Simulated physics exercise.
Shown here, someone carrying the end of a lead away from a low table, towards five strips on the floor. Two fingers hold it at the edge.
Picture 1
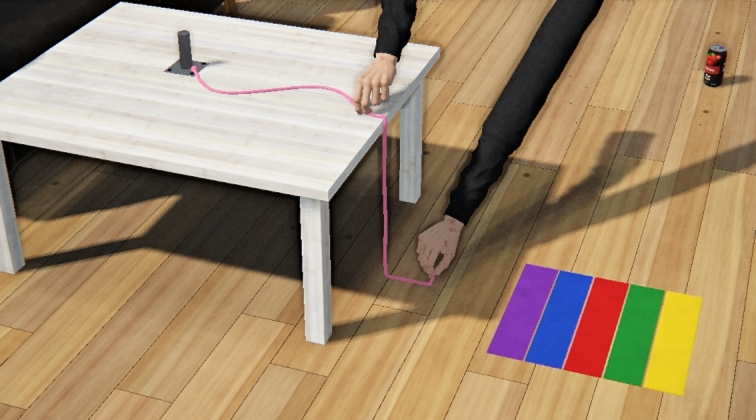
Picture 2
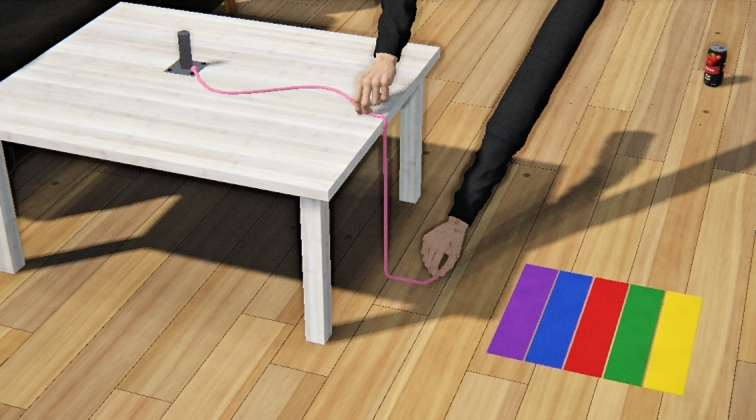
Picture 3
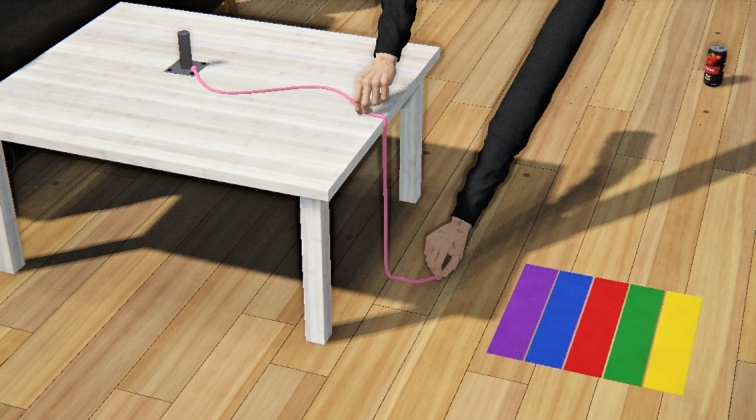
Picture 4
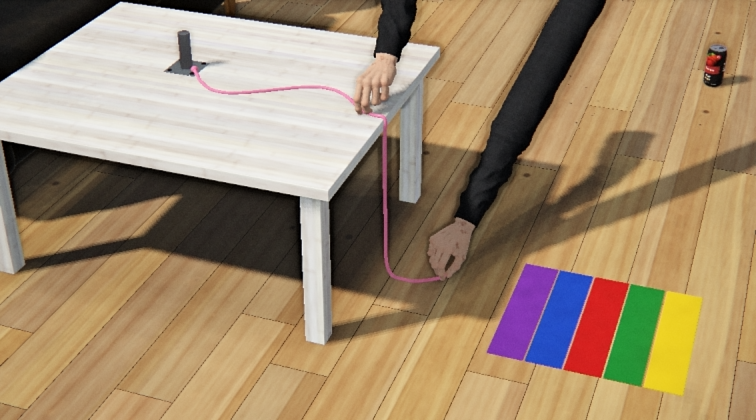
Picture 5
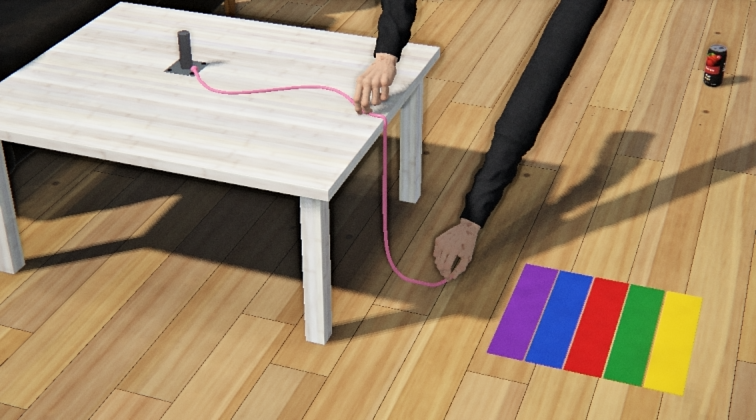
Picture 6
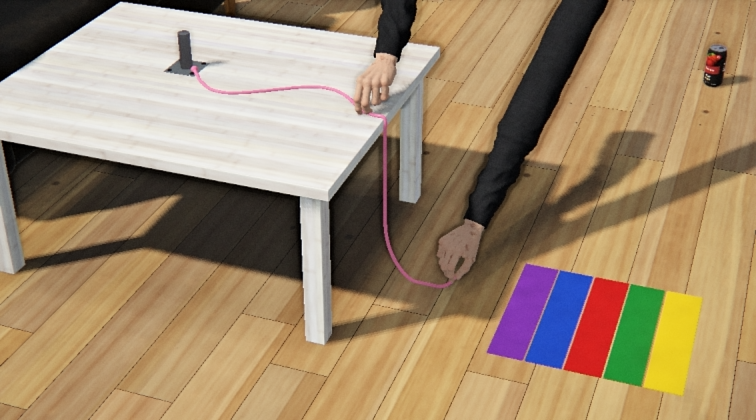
A hand holding the end of a pink lead moves slightly right across the floor, towards purple, blue, red, green and yellow strips, while another hand stays at the edge of a low white table, fingers on the lead.
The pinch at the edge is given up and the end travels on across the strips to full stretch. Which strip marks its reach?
Over red.
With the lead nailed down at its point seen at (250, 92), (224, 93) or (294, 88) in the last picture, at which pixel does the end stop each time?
Try by try, around (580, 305), (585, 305) and (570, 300).
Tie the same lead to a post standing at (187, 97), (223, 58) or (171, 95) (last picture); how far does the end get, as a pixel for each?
About (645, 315), (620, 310) and (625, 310).
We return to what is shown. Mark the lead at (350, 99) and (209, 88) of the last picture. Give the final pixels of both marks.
About (374, 110), and the other about (238, 78).
Soon after, end near (547, 296); over blue.
After that, end near (583, 304); over red.
At the stop, end near (605, 308); over red. The end stops over the red strip.
